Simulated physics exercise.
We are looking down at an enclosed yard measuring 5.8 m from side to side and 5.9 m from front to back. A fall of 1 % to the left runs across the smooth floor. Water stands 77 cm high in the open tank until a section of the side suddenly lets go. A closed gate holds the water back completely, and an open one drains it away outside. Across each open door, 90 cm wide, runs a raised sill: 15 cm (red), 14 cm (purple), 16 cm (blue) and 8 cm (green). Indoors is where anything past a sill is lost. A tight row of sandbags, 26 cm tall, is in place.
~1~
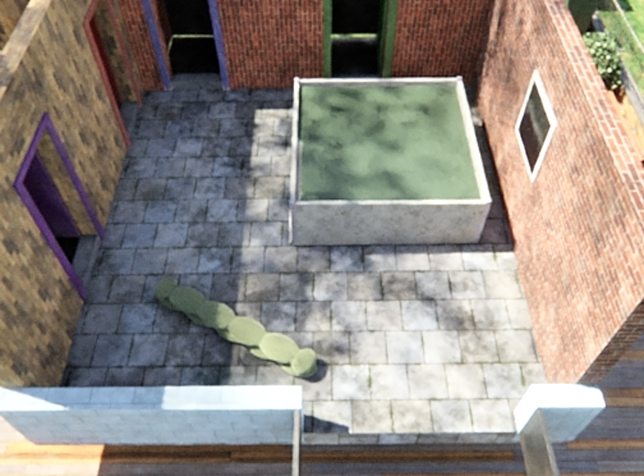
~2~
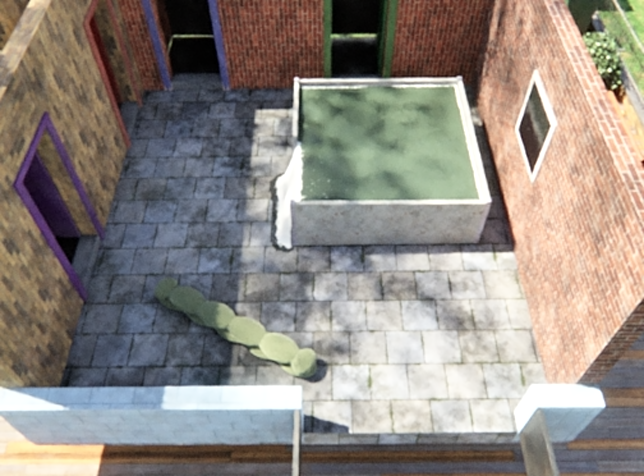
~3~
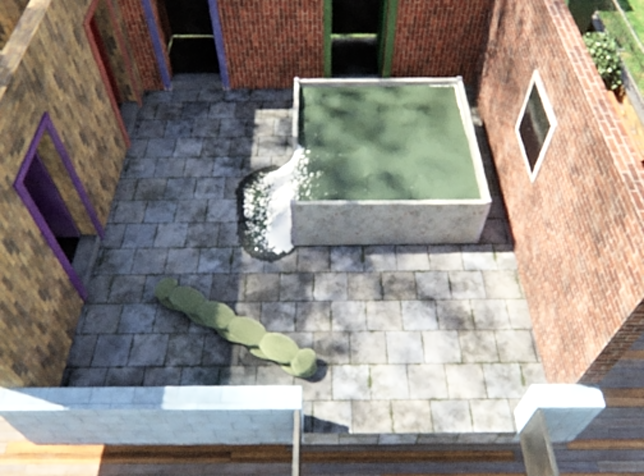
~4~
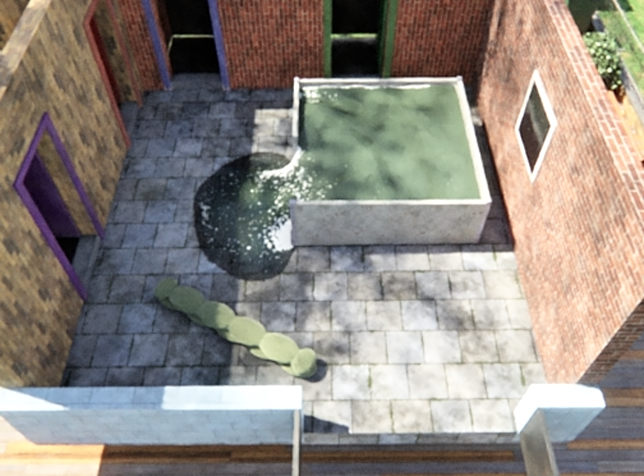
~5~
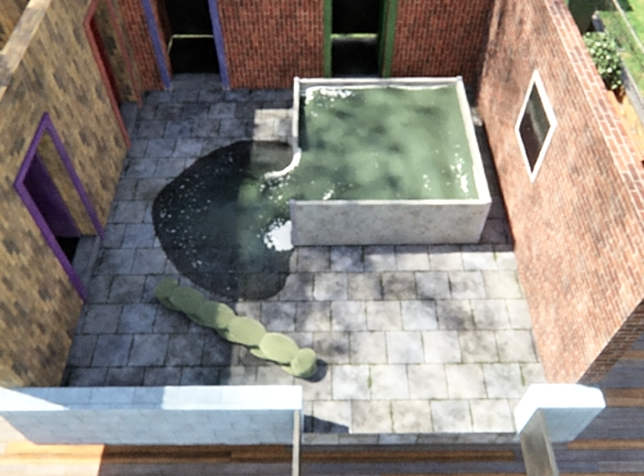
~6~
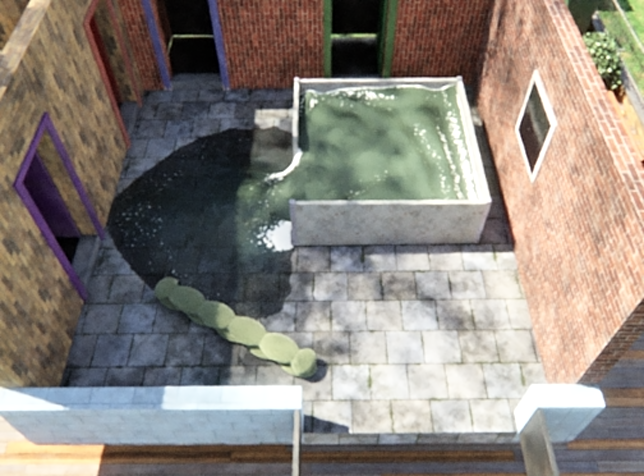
In a paved yard walled with brick and stone, water burst from the left side of a raised open tank, splashed onto the floor and spread leftward in a widening dark pool, reaching the row of green bushes.
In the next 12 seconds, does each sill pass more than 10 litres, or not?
As I see it, the red door lets in more than the cap. The purple door lets in more than the cap. The blue door lets in more than the cap. The green door lets in more than the cap.
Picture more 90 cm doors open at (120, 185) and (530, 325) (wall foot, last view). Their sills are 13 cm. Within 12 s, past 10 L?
In turn: Beyond it, short of it.
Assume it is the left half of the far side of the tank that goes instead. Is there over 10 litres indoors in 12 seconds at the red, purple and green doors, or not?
Door by door - red: Out of bounds, purple: Within bounds, green: Out of bounds.
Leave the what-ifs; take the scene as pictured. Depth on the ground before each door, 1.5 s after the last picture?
Door by door in cm, red shows 18, purple shows 43, blue shows 13, green shows 0.
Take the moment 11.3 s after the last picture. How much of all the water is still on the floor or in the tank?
74 %.
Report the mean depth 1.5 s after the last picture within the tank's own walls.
It averages close to 46 cm.
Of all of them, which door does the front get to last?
That's the green door.
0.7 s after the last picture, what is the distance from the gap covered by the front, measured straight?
Distance: Approx. 3.6 m.
Then, 0.7 s after the last picture water covers 35 % of the floor and is deepest (45 cm) near (281, 219); red door 15 cm at the sill, 0 L in, purple door 37 cm at the sill, 38 L in, blue door not reached, green door not reached.
Then, 1.5 s after the last picture water covers 45 % of the floor and is deepest (44 cm) near (93, 273); red door 18 cm at the sill, 2 L in, purple door 43 cm at the sill, 200 L in, blue door 13 cm at the sill, 0 L in, green door not reached.
Then, 2.8 s after the last picture water covers 70 % of the floor and is deepest (35 cm) near (53, 415); red door 17 cm at the sill, 10 L in, purple door 31 cm at the sill, 414 L in, blue door 23 cm at the sill, 26 L in, green door 3 cm at the sill, 0 L in.
Then, 6.3 s after the last picture water covers 95 % of the floor and is deepest (23 cm) near (274, 369); red door 16 cm at the sill, 39 L in, purple door 20 cm at the sill, 558 L in, blue door 17 cm at the sill, 73 L in, green door 6 cm at the sill, 0 L in.
Then, 11.3 s after the last picture water covers 95 % of the floor and is deepest (17 cm) near (53, 415); red door 15 cm at the sill, 46 L in, purple door 16 cm at the sill, 602 L in, blue door 12 cm at the sill, 76 L in, green door 13 cm at the sill, 61 L in.
